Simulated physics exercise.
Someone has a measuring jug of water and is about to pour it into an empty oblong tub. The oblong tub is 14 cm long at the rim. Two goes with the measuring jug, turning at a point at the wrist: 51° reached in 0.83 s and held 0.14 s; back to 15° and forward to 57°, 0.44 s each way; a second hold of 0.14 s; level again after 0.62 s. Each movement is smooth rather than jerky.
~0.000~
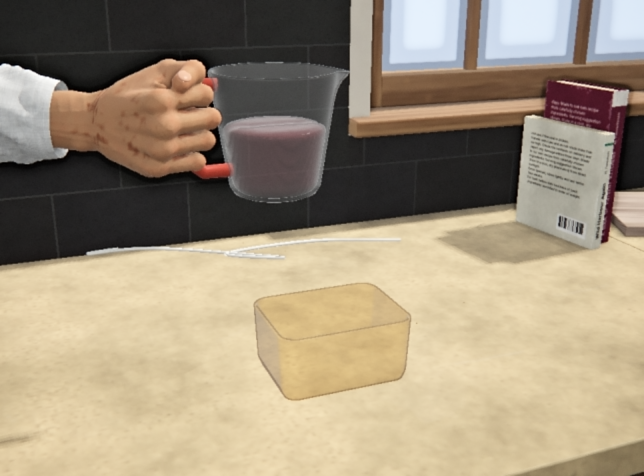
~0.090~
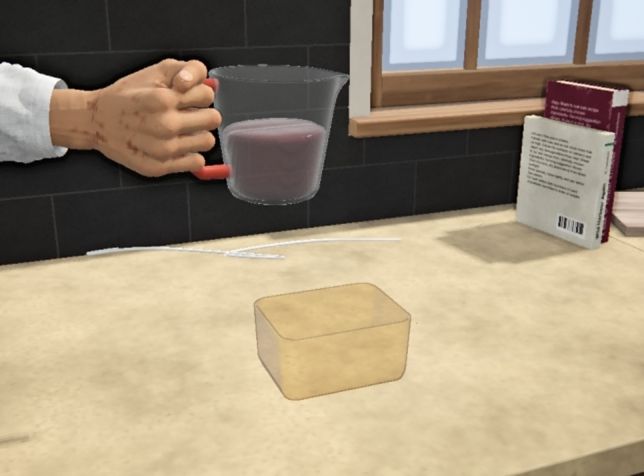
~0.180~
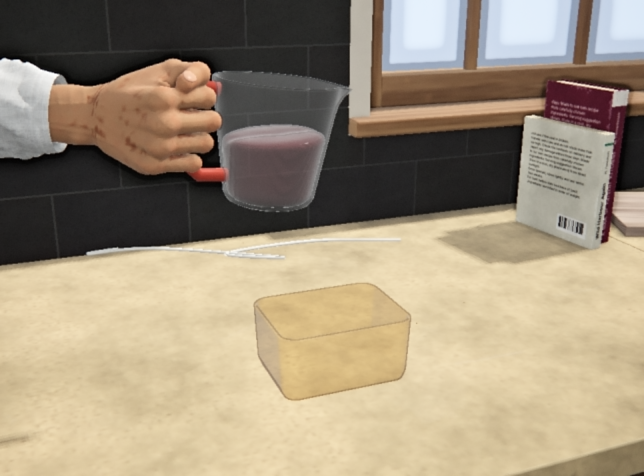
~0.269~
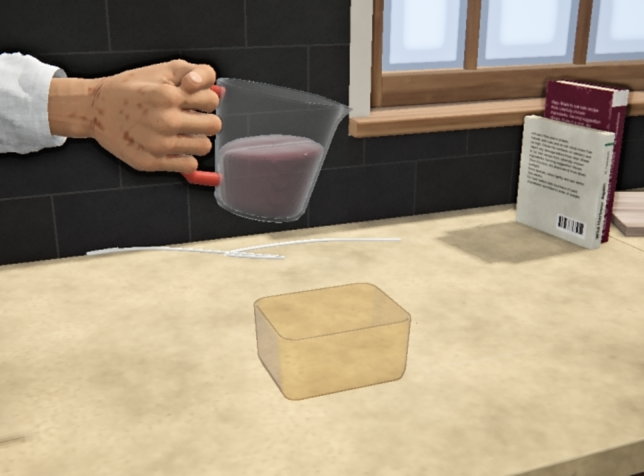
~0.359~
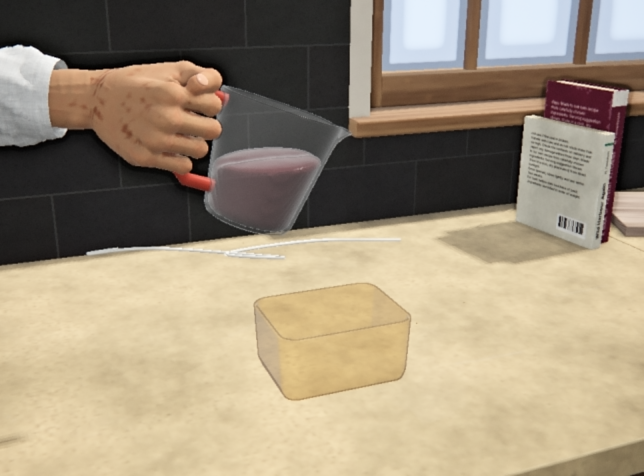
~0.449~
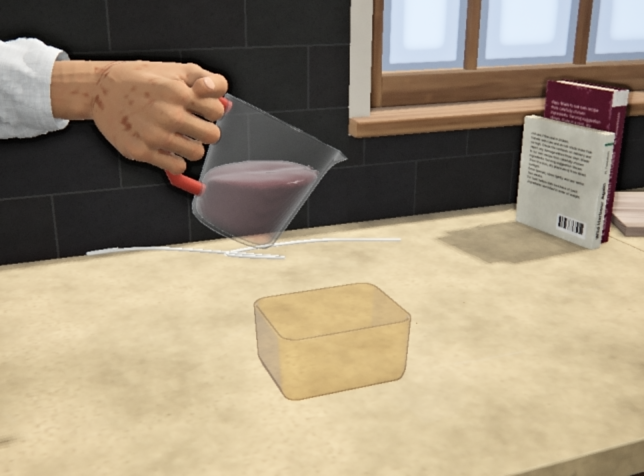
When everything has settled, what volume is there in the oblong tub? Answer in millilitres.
There are roughly 85 millilitres in it.
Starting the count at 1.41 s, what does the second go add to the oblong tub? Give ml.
It picks up around 40 ml.
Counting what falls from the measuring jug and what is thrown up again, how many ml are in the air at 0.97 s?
20 ml.
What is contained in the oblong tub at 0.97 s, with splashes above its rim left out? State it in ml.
Some 15 ml.
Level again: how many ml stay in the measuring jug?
Some 290 ml.
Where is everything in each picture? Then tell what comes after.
Tilt 0°; pouring edge (348, 70); surface from (223, 128) to (320, 122); the oblong tub's rim runs from (267, 322) to (392, 301), in the first picture.
Tilt 1°; pouring edge (348, 74); surface from (222, 132) to (319, 124), in the second picture.
Tilt 6°; pouring edge (350, 87); surface from (223, 139) to (320, 130), in the third picture.
Tilt 12°; pouring edge (351, 107); surface from (220, 151) to (318, 141), in the fourth picture.
Tilt 20°; pouring edge (350, 131); surface from (213, 165) to (316, 154), in the fifth picture.
Tilt 29°; pouring edge (345, 156); surface from (203, 179) to (313, 167), in the sixth picture.
Then, 0.97 s in, the tilt is 51° and the oblong tub has 15 ml, the measuring jug 360 ml, and 0 ml is on the counter.
Then, 1.41 s in, the tilt is 15° and the oblong tub has 40 ml, the measuring jug 340 ml, and 5 ml is on the counter.
Then, 1.99 s in, the tilt is 57° and the oblong tub has 55 ml, the measuring jug 320 ml, and 5 ml is on the counter.
Then, 2.43 s in, the tilt is 11° and the oblong tub has 85 ml, the measuring jug 290 ml, and 15 ml is on the counter.
Finally, the oblong tub has 85 ml, the measuring jug 290 ml, and 15 ml is on the counter.
